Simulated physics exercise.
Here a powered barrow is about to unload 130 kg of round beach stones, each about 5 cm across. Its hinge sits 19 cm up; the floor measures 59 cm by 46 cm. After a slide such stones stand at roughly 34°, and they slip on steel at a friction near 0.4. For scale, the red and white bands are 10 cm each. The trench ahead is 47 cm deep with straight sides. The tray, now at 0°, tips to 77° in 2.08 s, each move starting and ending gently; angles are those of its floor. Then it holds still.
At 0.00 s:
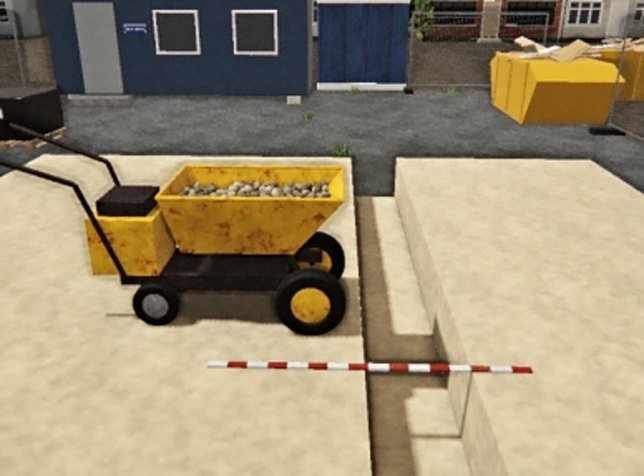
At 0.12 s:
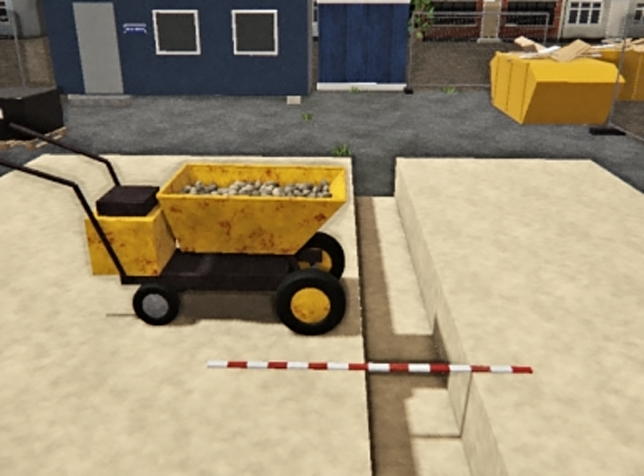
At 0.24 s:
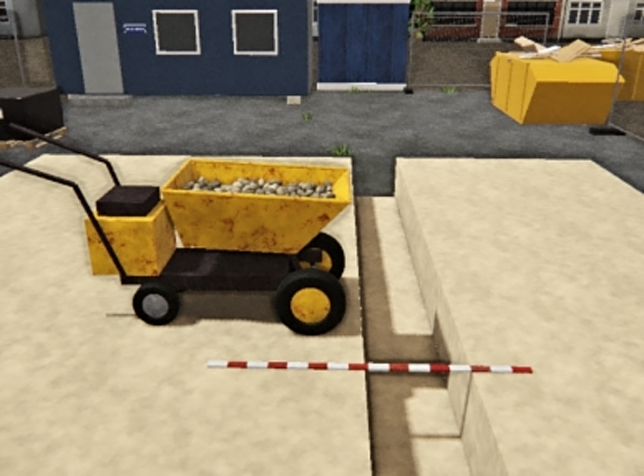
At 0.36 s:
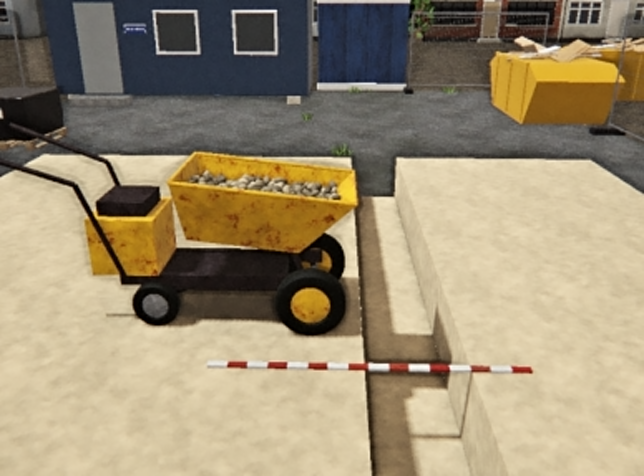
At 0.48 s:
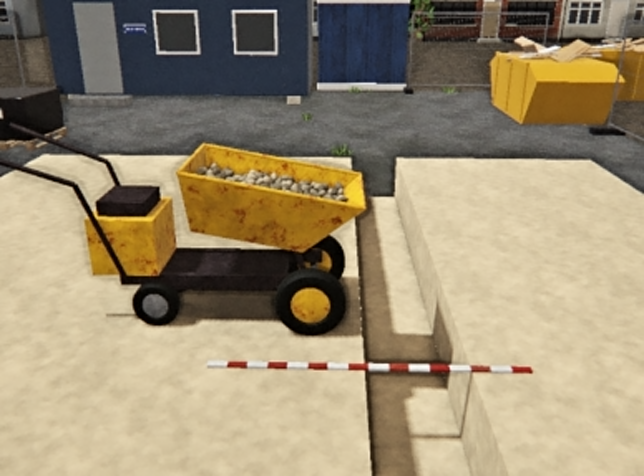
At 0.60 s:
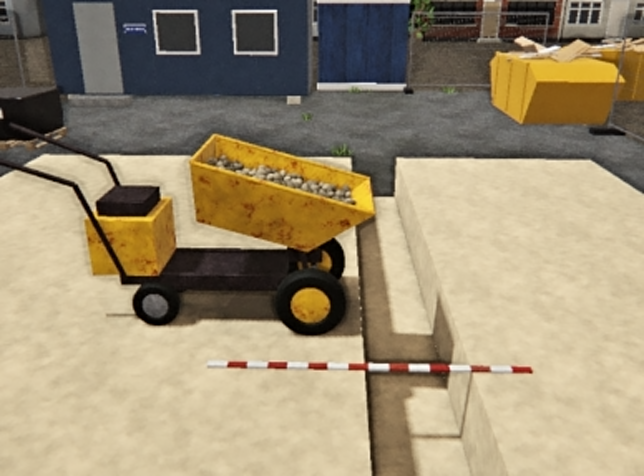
In the video, a yellow powered barrow loaded with rounded stones stands beside a straight-sided trench, and its tray slowly tilts toward the right, the back end rising while the wheels stay still and the stones remain inside.
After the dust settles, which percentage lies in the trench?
Some 52 per cent of it.
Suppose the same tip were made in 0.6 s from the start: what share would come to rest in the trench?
Then about 30 per cent.
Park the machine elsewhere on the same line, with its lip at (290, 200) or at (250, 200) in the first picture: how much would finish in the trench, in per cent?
About 100 and 100 per cent.
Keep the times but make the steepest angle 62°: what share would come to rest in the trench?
It would be near 60 per cent.
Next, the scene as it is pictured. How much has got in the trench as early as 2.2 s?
About 40 per cent by then.
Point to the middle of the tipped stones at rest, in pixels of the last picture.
Near (443, 363).
After 1.6 s the floor is at 65°; 93 % in the tray, 7 % in the trench; the foremost stones are at (458, 309).
After 2.2 s the floor is at 77°; 16 % in the tray, 38 % in the trench, 46 % past the trench; the foremost stones are at (599, 328).
After 2.5 s the floor is at 77°; 1 % in the tray, 49 % in the trench, 49 % past the trench; the foremost stones are at (640, 319).
After 4.5 s the floor is at 77°; 0 % in the tray, 52 % in the trench, 48 % past the trench; the foremost stones are past the picture's edge.
